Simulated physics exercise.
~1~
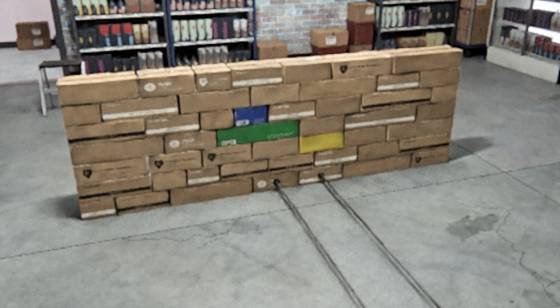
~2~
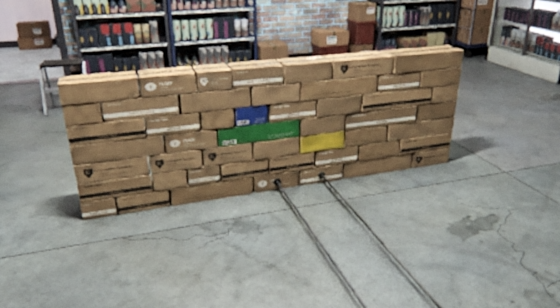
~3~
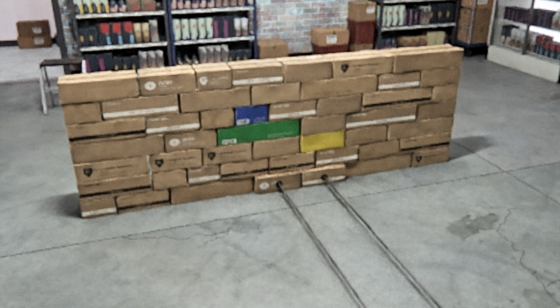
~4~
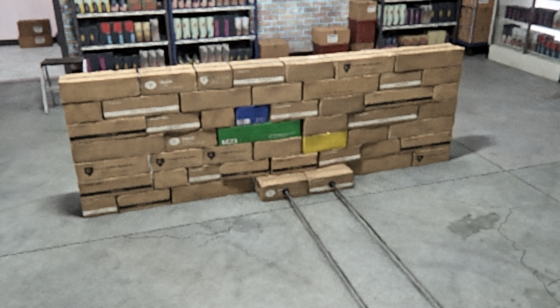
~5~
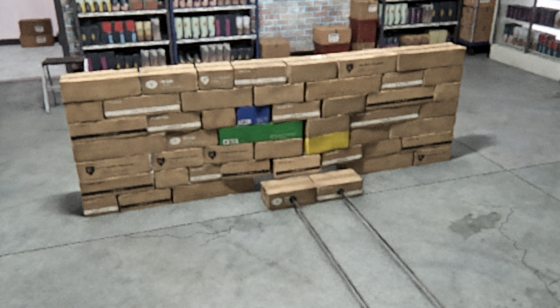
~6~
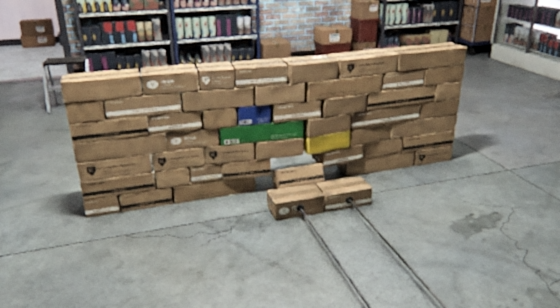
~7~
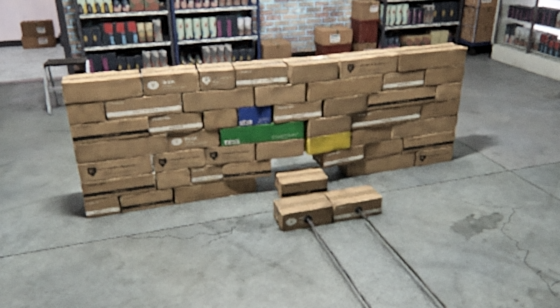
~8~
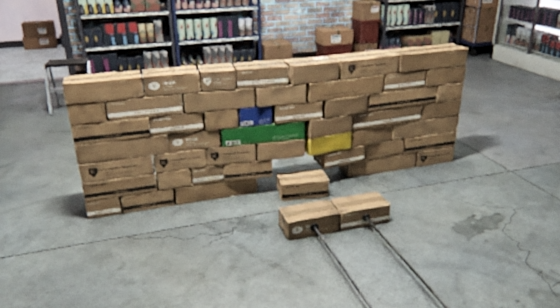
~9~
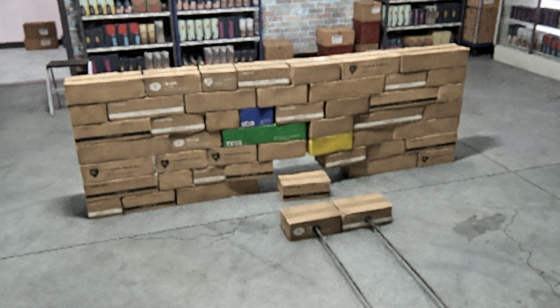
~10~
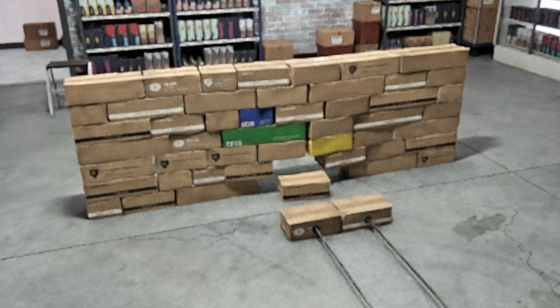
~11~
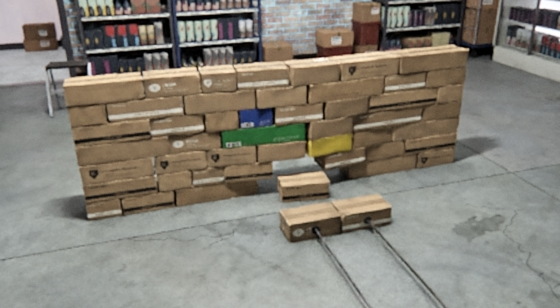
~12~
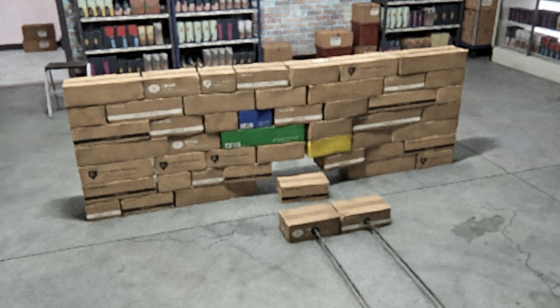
Two neighbouring boxes in the bottom row of a free-standing cardboard box wall slide straight out on steel arms, and one box above the gap tips and drops to the floor behind them, while the rest, including the green, yellow and blue ones, stay standing.
